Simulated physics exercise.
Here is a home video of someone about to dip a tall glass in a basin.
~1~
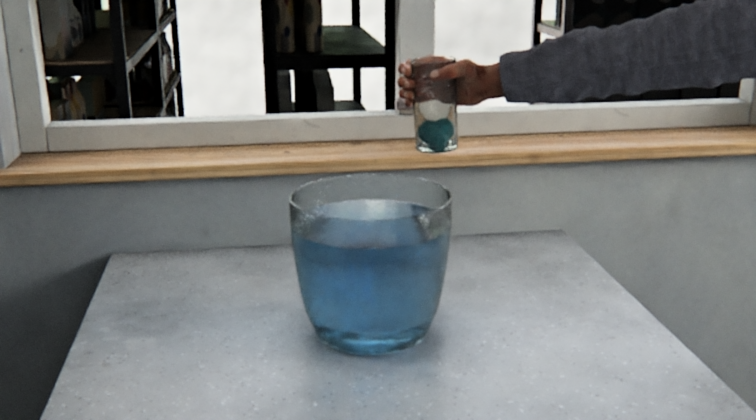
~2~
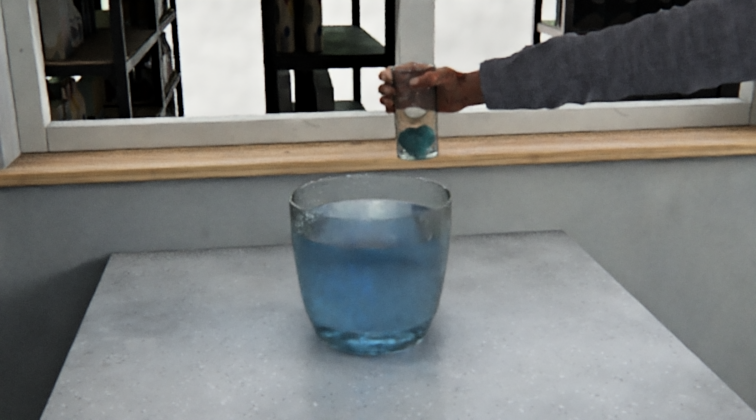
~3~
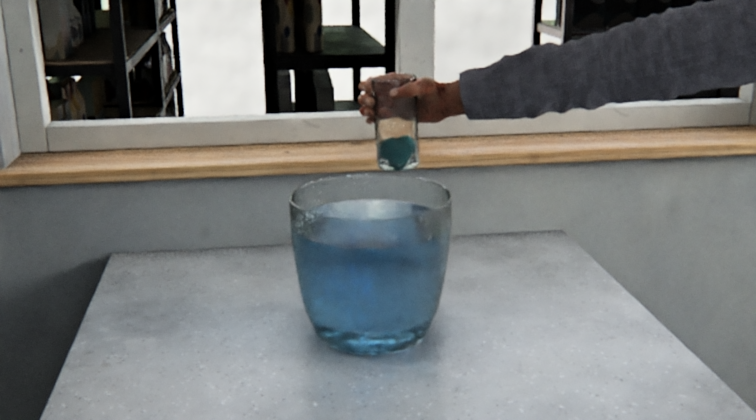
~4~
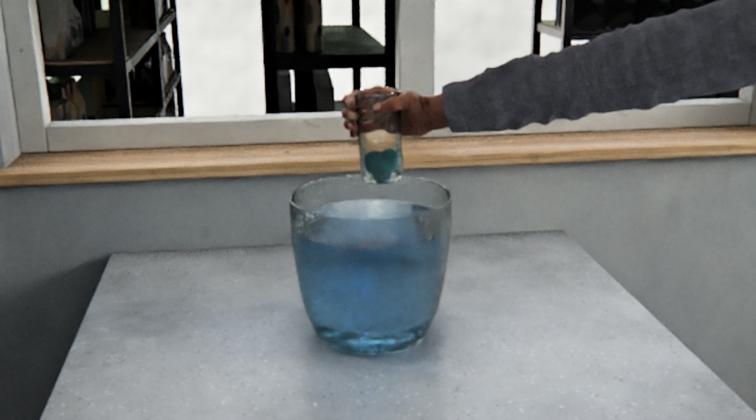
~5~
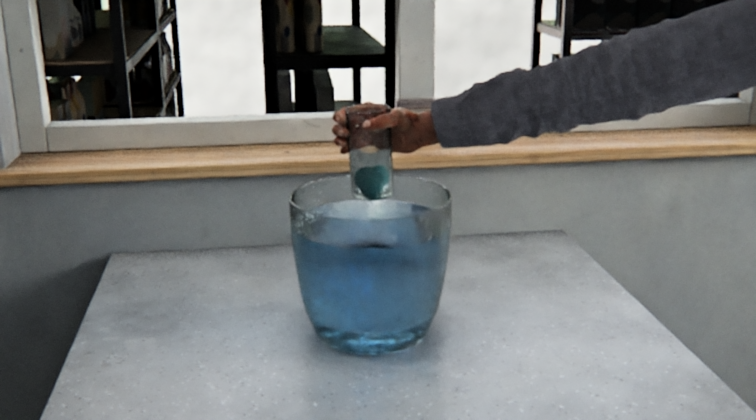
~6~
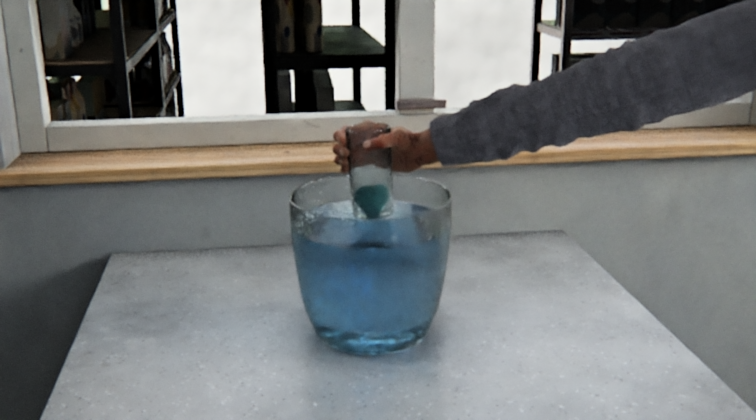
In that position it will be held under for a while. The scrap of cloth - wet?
Yes, sodden.
Next, the tall glass enters the water.
After that, water pours in as the air escapes.
Finally, the tall glass is under, flooded, and the scrap of cloth is wet.
